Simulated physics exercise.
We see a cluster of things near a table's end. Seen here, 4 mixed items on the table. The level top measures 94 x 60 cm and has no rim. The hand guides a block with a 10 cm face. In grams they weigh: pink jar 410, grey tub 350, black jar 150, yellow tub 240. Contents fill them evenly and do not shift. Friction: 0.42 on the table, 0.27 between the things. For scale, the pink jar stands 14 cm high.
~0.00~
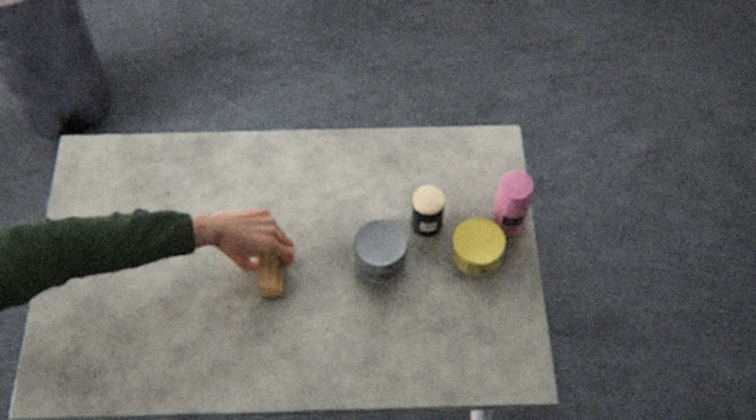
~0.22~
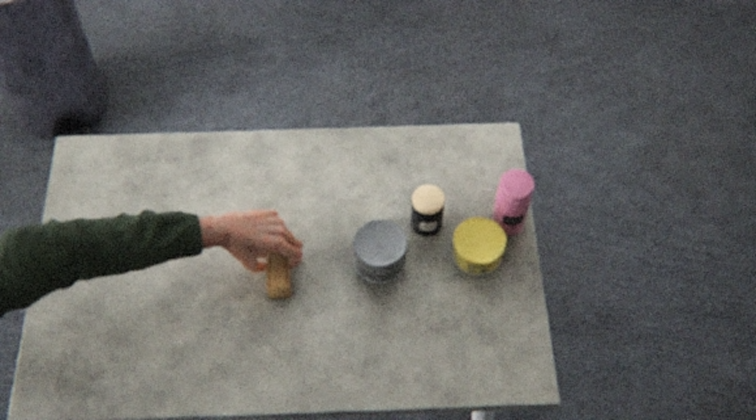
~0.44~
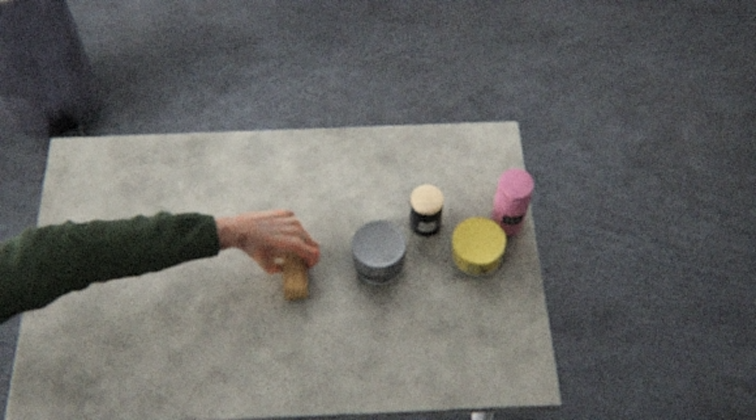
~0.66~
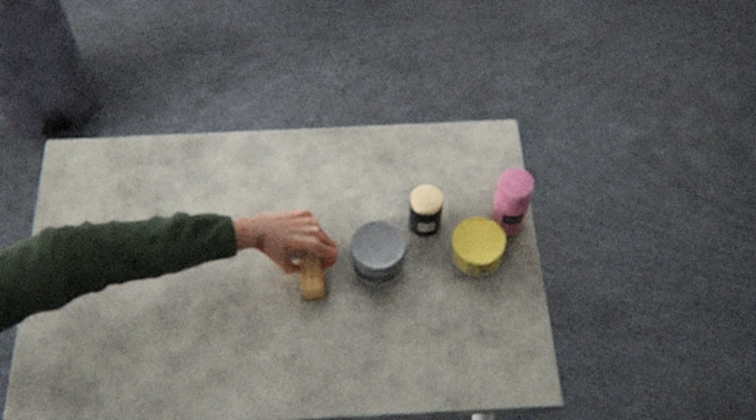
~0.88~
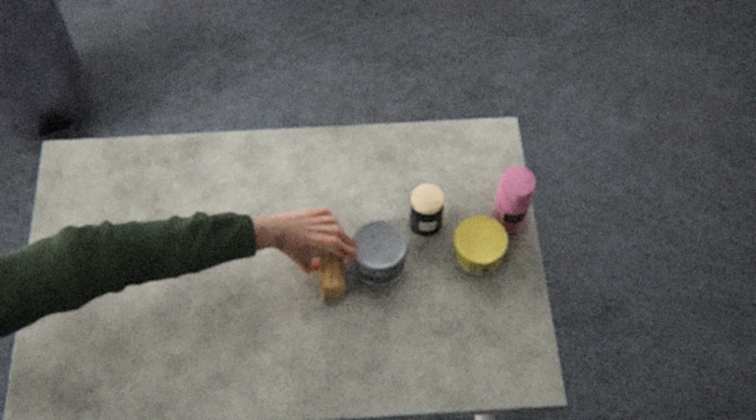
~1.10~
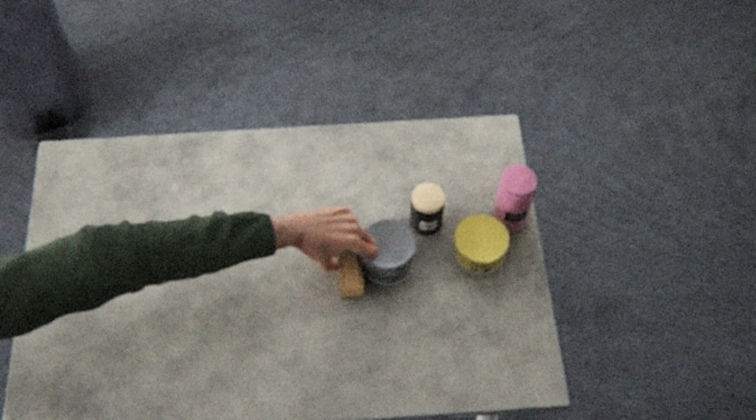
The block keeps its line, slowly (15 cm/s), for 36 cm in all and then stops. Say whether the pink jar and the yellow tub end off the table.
The pink jar is still on the table, the yellow tub drops to the floor.
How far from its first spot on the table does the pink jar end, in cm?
About 0 cm.
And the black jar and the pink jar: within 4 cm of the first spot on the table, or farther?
The black jar keeps its place; the pink jar holds its spot.
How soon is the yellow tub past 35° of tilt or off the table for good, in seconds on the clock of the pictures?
Near 2.4 s.
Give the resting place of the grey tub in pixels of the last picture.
At about (506, 245).
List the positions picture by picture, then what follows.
Pusher on by 0 cm; pink jar (512, 204); yellow tub (478, 247), in the first picture.
Pusher on by 2 cm; grey tub (380, 252); black jar (427, 211), in the second picture.
Pusher on by 5 cm; grey tub (379, 253); black jar (426, 211), in the third picture.
Pusher on by 8 cm; grey tub (378, 254); black jar (426, 211), in the fourth picture.
Pusher on by 11 cm; grey tub (379, 253); black jar (427, 210), in the fifth picture.
Pusher on by 15 cm; pink jar (514, 199); yellow tub (481, 245), in the sixth picture.
After 1.70 s, pusher on by 24 cm; yellow tub moved 2 cm near (491, 244); grey tub moved 10 cm.
After 2.30 s, pusher on by 33 cm; yellow tub moved 11 cm near (542, 248); grey tub moved 19 cm.
After 2.70 s, pusher on by 36 cm; yellow tub now off the table; grey tub moved 23 cm.
After 2.90 s, pusher on by 36 cm; grey tub moved 23 cm.
In the end (3.0 s), off the table, yellow tub; not toppled but over 4 cm from the start, grey tub; the other 2 under 4 cm from the start. At the end, from the last picture's camera, pink jar near (516, 198).
